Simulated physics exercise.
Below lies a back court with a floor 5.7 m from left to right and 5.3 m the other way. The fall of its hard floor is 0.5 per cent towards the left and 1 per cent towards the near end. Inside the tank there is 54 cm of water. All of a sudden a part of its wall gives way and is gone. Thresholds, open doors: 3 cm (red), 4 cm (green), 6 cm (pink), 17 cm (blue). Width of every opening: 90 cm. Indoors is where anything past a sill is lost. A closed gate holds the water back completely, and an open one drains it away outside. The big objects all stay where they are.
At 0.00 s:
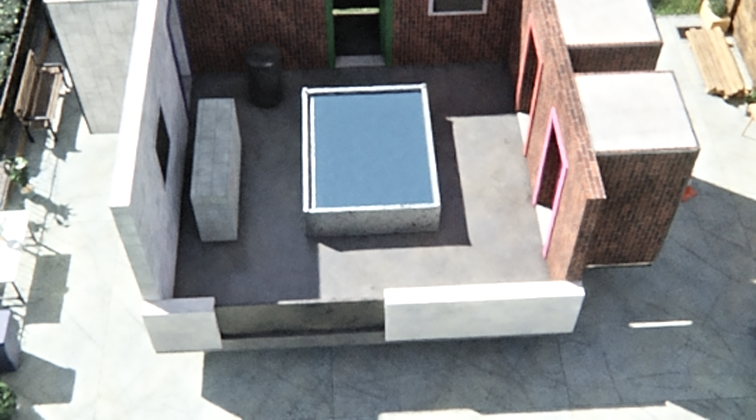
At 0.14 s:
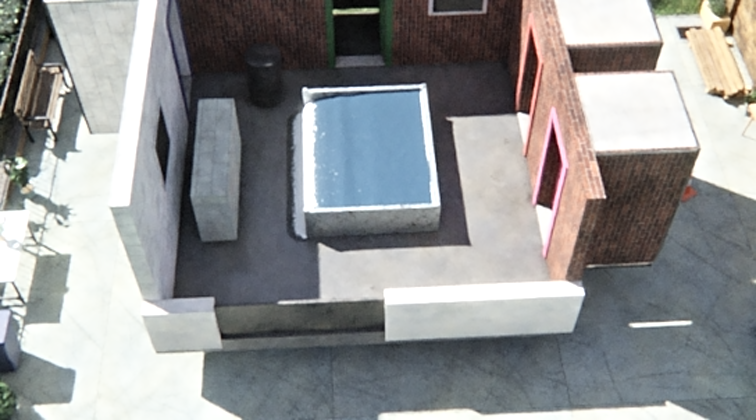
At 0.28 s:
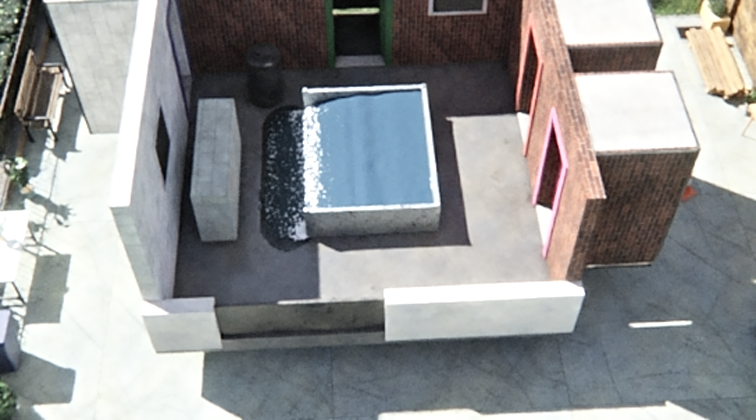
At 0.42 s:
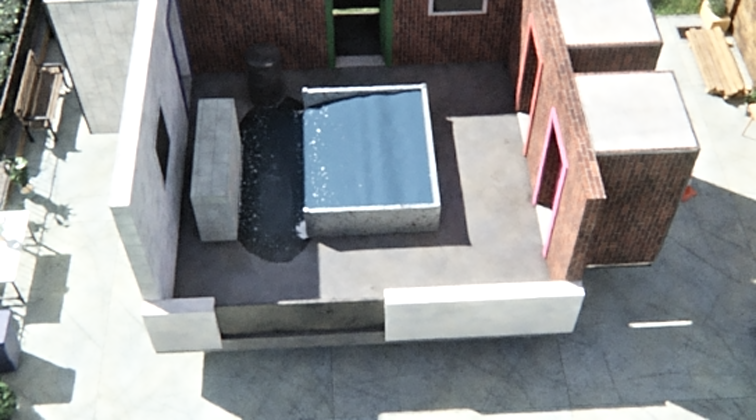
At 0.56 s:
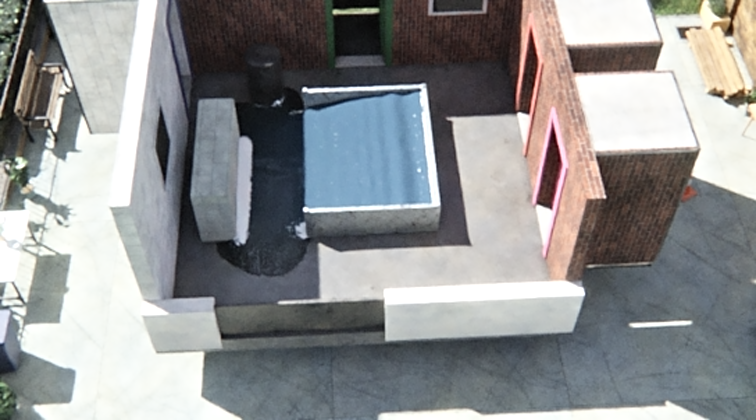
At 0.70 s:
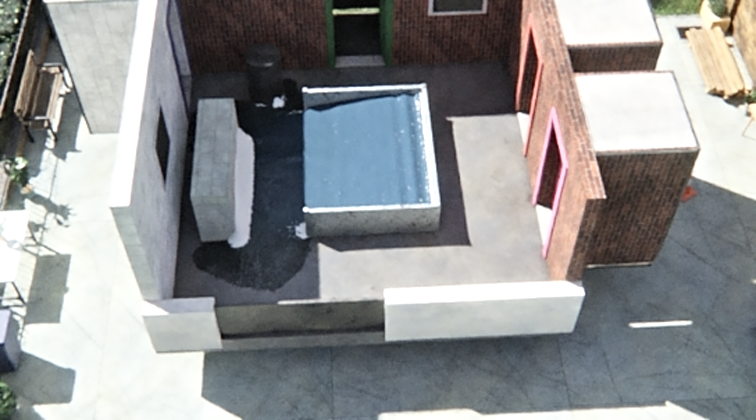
At the start, a raised rectangular tank of blue water sits still in a brick-walled courtyard. Its left wall gives way, and water pours out in a white, foaming sheet onto the grey floor. The dark pool spreads left to the pale block, then around it and towards the near end.
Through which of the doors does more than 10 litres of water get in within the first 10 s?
The red door lets in more than 10 litres; the green door lets in more than 10 litres; the pink door lets in more than 10 litres; the blue door lets in more than 10 litres.
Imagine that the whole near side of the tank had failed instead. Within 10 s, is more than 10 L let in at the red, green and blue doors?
Note: Red beyond the mark, green beyond the mark, blue short of the mark.
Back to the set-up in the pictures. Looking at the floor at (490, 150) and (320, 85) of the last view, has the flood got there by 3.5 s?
I'd say spared, then drenched.
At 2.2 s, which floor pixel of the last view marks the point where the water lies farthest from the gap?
Point: Roughly (171, 328).
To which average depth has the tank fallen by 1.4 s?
27 cm.
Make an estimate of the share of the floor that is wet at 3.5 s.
I'd say around 65 % is wet.
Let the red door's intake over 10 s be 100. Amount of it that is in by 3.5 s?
Some 0 per cent by then.
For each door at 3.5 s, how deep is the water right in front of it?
Depths in centimetres - red: 0, green: 9, pink: 0, blue: 21.
After 1.4 s water covers 30 % of the floor and is deepest (44 cm) near (250, 190); red door not reached, green door not reached, pink door not reached, blue door 24 cm at the sill, 3 L in.
After 2.2 s water covers 40 % of the floor and is deepest (40 cm) near (194, 76); red door not reached, green door not reached, pink door not reached, blue door 33 cm at the sill, 37 L in.
After 3.5 s water covers 65 % of the floor and is deepest (28 cm) near (181, 220); red door not reached, green door 9 cm at the sill, 6 L in, pink door not reached, blue door 21 cm at the sill, 101 L in.
After 6.0 s water covers 90 % of the floor and is deepest (17 cm) near (171, 328); red door 6 cm at the sill, 8 L in, green door 4 cm at the sill, 18 L in, pink door 12 cm at the sill, 3 L in, blue door 14 cm at the sill, 108 L in.
After 10.0 s water covers 100 % of the floor and is deepest (15 cm) near (525, 311); red door 9 cm at the sill, 36 L in, green door 4 cm at the sill, 20 L in, pink door 9 cm at the sill, 37 L in, blue door 8 cm at the sill, 109 L in.
